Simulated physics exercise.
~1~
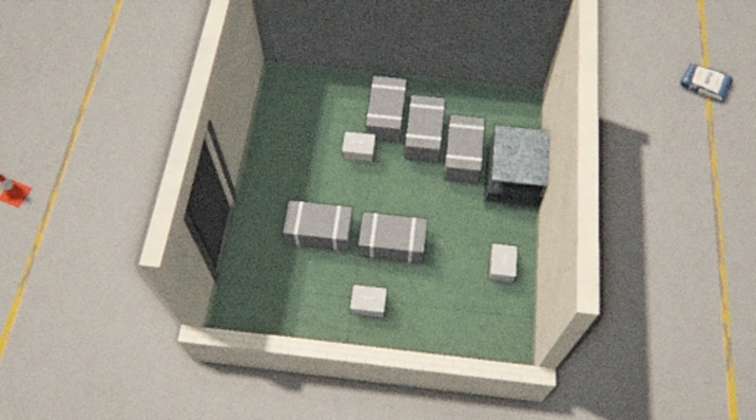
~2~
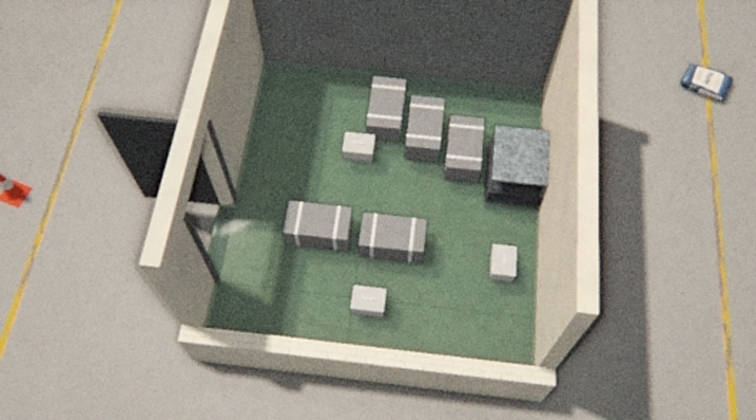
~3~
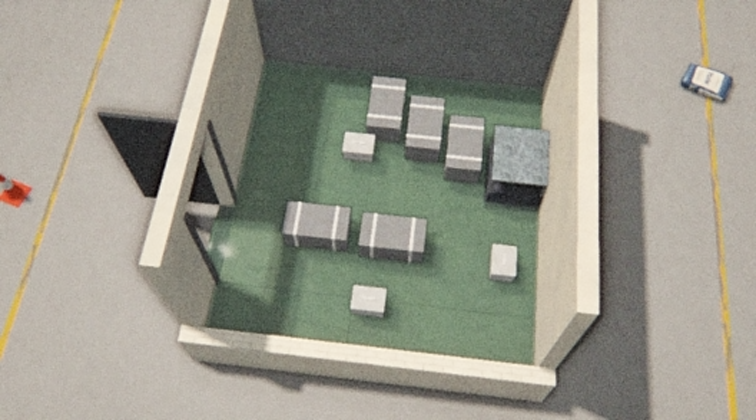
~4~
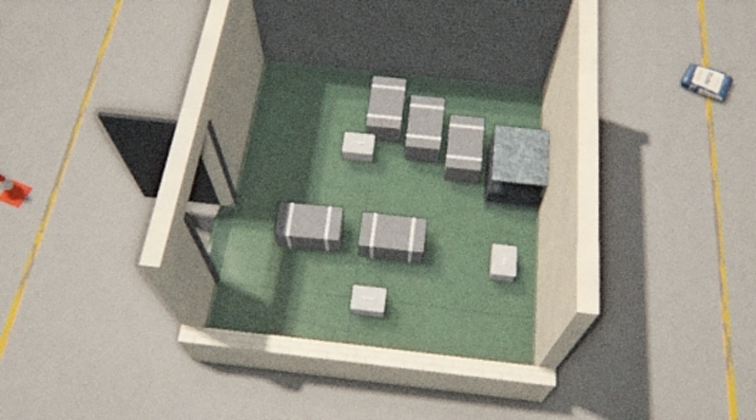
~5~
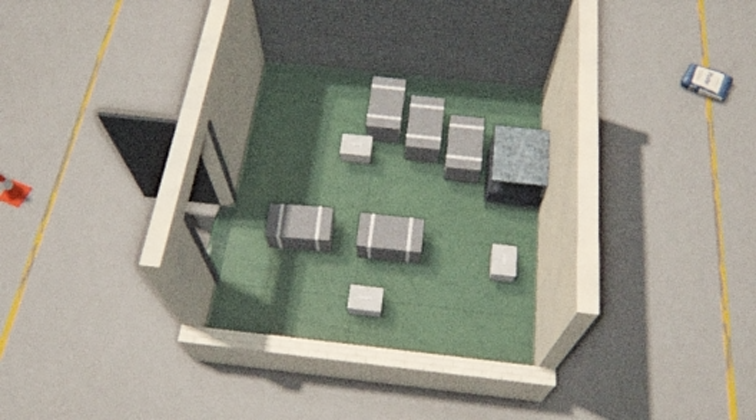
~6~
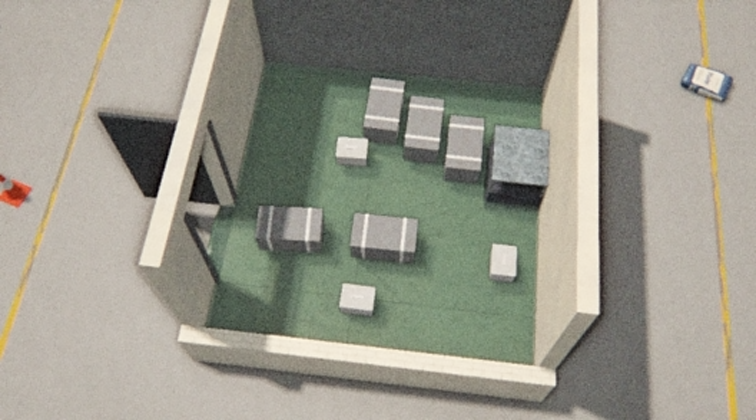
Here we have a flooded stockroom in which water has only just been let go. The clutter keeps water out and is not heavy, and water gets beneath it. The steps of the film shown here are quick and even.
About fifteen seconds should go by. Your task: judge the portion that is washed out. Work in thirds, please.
That would be one to two thirds.
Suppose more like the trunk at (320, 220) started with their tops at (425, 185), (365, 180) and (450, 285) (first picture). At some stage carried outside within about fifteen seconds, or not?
In turn: Still in, out, inside.
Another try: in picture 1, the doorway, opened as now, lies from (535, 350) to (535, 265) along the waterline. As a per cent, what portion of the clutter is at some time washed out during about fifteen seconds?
It works out at 80 percent.
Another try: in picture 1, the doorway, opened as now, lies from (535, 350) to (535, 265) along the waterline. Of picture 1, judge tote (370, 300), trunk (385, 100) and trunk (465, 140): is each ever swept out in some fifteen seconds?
Lab log - 1: Escaped; 2: Retained; 3: Escaped.
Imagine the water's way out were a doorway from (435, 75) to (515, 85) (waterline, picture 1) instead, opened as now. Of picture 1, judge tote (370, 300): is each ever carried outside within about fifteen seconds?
Answer: Left behind.
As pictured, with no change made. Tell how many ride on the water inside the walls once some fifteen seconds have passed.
Total: 4.
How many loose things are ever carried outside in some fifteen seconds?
That adds up to 4.
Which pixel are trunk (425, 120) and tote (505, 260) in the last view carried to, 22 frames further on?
My guess is close to (366, 155), then close to (474, 268).
A moment on, 0 of 8 are out; 8 afloat.
Next, 1 of 8 are out; 7 afloat.
Later, 4 of 8 are out; 4 afloat.
In the end, 4 of 8 are out; 4 afloat.
